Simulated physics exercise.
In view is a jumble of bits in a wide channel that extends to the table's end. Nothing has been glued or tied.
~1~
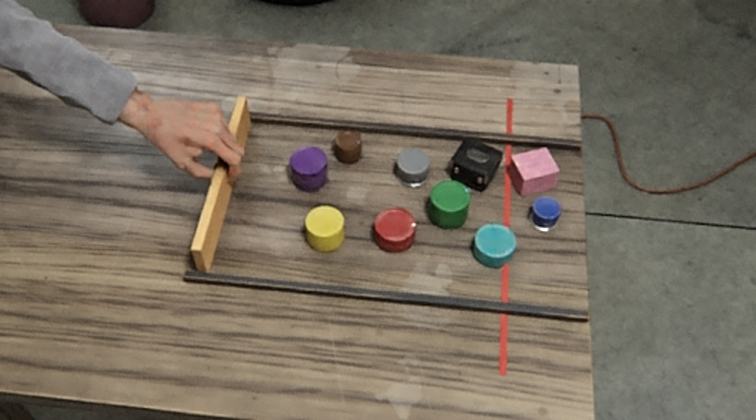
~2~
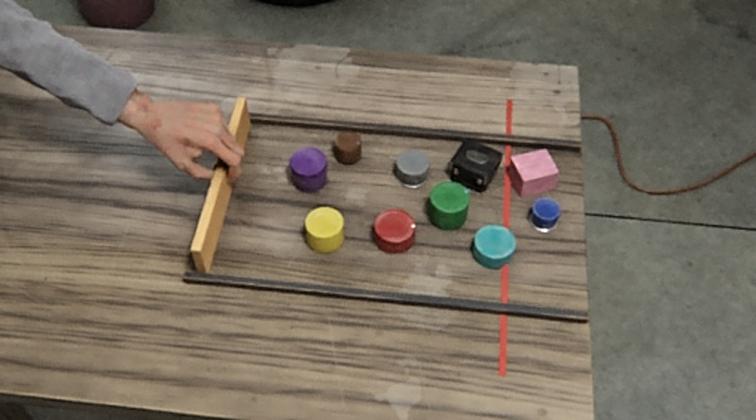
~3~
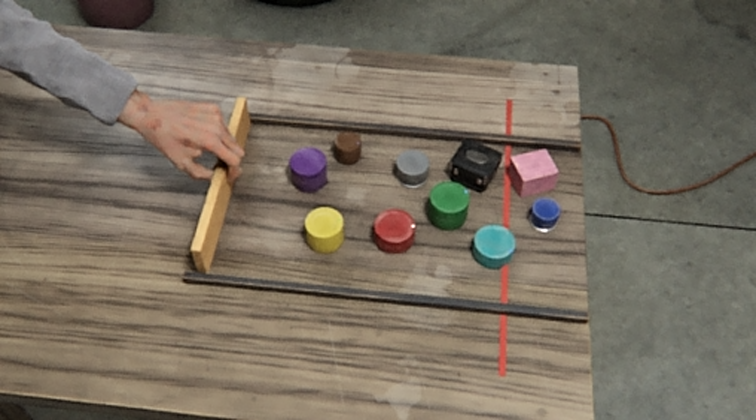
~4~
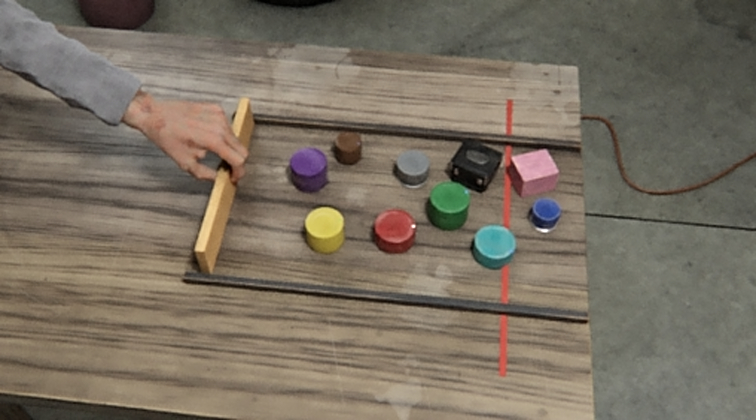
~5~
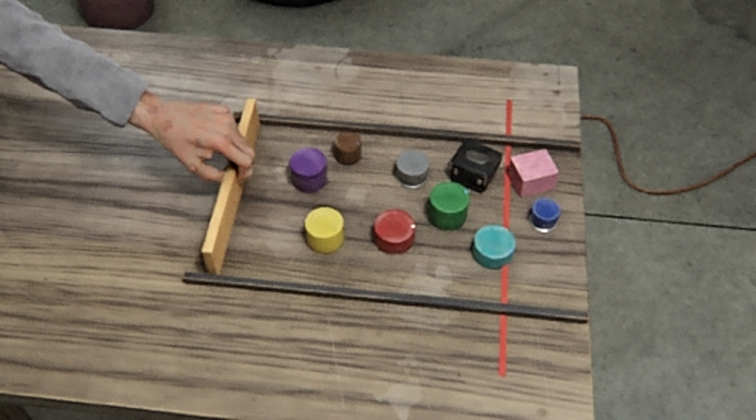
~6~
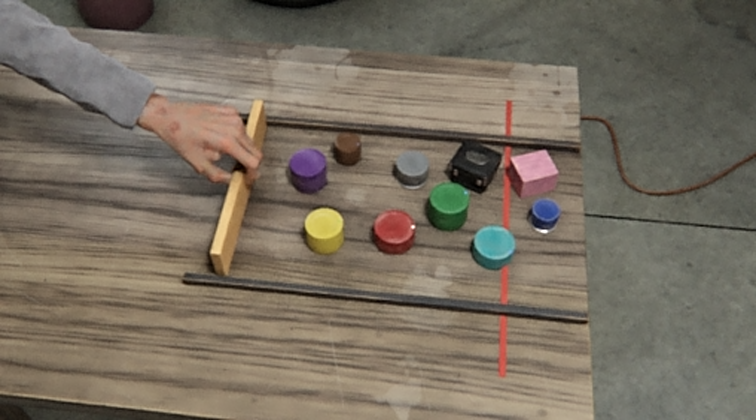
On a wood-grained tabletop, between two dark rails, colourful lids and pots, a black case and a pink block lie scattered near a red line. A hand grips a wooden board at the left, at first keeping it still, then slides it slightly rightward, while the objects stay essentially in place.
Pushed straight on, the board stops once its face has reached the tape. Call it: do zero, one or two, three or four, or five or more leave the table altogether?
One or two.
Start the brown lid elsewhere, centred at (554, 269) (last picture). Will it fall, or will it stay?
From that start, the object then is safe.
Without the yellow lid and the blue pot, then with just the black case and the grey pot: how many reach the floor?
The counts would be 1 and 1.
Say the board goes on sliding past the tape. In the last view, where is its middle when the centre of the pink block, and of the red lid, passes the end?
About (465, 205), and about (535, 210) for the other.
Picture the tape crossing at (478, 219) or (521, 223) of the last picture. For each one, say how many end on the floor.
The counts: 1 and 3.
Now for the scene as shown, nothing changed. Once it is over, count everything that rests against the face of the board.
That comes to 4.
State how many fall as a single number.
Result - number fallen: 2.
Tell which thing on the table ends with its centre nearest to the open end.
It's the black case that ends nearest.
Soon after, none off yet; blue pot at rest near (545, 215); pink block at rest near (533, 174); turquoise lid at rest near (494, 248).
Then, none off yet; blue pot at rest near (545, 215); pink block moved about its own width near (585, 180); turquoise lid moved well along near (562, 253).
At rest, the number that fall off is one or two; fallen, turquoise lid and pink block.
